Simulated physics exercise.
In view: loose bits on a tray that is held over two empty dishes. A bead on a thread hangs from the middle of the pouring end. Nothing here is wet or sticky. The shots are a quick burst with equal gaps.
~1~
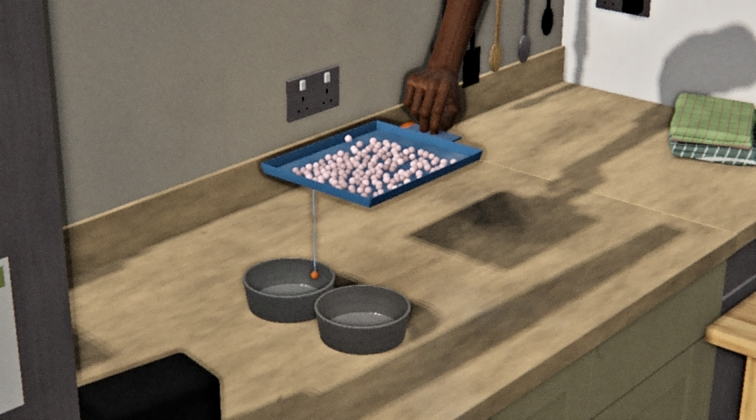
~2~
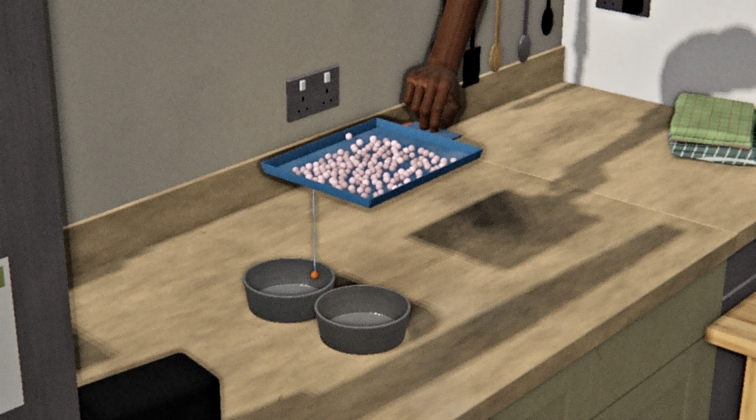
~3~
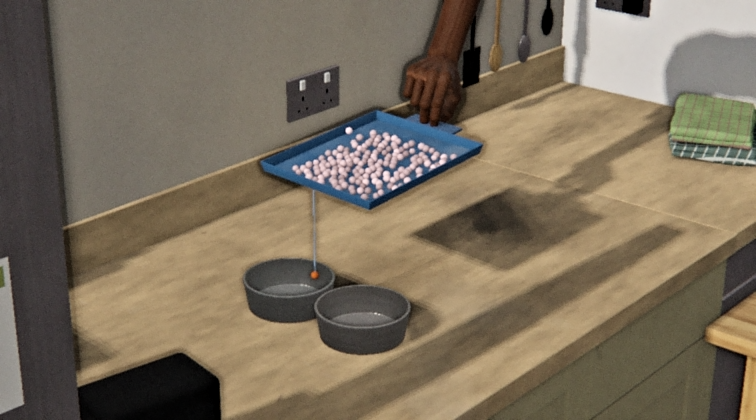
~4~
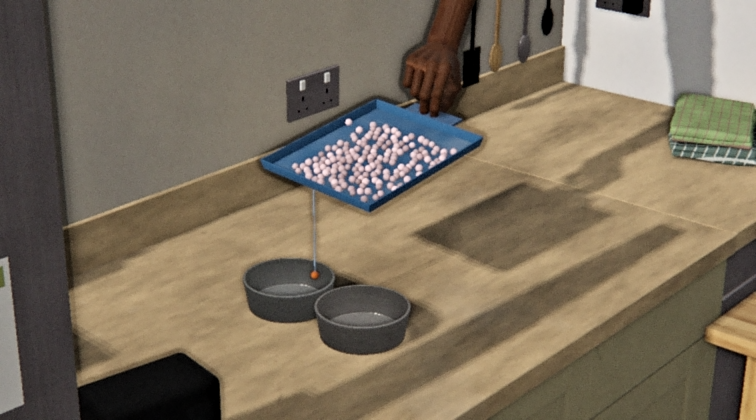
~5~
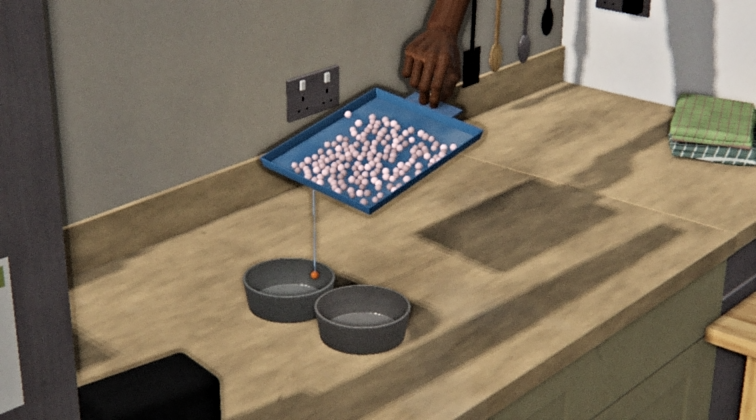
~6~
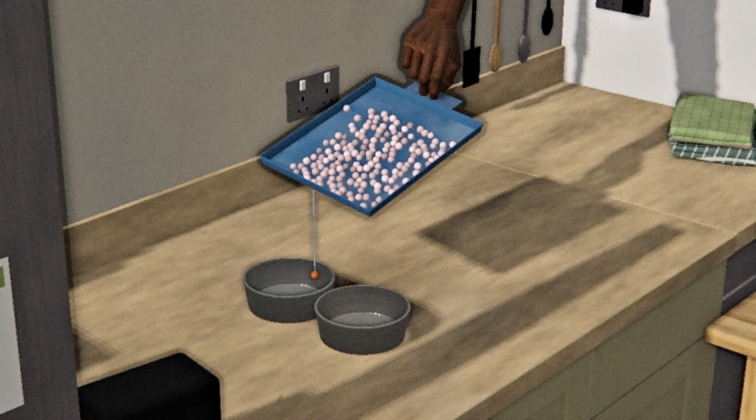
The clip opens with a hand holding a blue tray of small pale pink balls nearly level above a counter with two empty grey dishes, an orange bead hanging on a thread beneath. The hand lifts the far end, steepening the tray as its near corner dips slightly, and the balls begin shifting.
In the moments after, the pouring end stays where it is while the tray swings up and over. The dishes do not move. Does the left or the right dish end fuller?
The right-hand one ends fuller.
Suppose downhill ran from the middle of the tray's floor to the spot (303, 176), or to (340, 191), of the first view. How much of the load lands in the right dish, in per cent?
In turn 0 and 70 in a hundred.
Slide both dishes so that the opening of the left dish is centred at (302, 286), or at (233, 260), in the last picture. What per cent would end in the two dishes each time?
First some 90, then 10 per cent.
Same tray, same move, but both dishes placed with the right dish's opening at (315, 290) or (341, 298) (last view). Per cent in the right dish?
The first gives 20 %, the second 70 %.
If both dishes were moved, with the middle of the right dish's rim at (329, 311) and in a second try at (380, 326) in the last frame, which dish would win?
In turn: The dish on the right; the right dish.
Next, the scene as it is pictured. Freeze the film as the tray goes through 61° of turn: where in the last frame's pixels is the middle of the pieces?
Near (360, 202).
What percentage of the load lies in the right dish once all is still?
About 100 per cent.
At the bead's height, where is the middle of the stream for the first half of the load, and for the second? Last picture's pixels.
First near (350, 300), later near (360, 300).
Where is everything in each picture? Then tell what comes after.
In the first picture, corners of the pouring end (265, 163) and (370, 198), level; middle of the load (371, 168), sugar pearls; left dish (258, 303); right dish (331, 334); bead on its thread (315, 275).
In the second picture, corners of the pouring end (265, 163) and (370, 198), level; middle of the load (371, 167).
In the third picture, corners of the pouring end (264, 161) and (370, 200), tipped barely, lowest at the right corner; middle of the load (371, 165).
In the fourth picture, corners of the pouring end (264, 159) and (370, 203), tipped a little, lowest at the right corner; middle of the load (371, 161).
In the fifth picture, corners of the pouring end (264, 157) and (369, 206), tipped a little, lowest at the right corner; middle of the load (371, 159).
In the sixth picture, corners of the pouring end (263, 156) and (369, 208), tipped clearly, lowest at the right corner; middle of the load (370, 158), every one on the move; left dish (258, 303); right dish (331, 334).
Just after the last frame, tray tipped steeply; the larger part on the tray; about a tenth in the right dish; just a few outside both; about a tenth in the air.
A moment on, tray tipped right over; just a few on the tray; almost all in the right dish; just a few outside both; about a tenth in the air.
Further on, tray tipped past a quarter turn; almost all in the right dish; just a few outside both.
When it is over, tray tipped past a quarter turn; almost all in the right dish; not one in the left dish; just a few outside both.
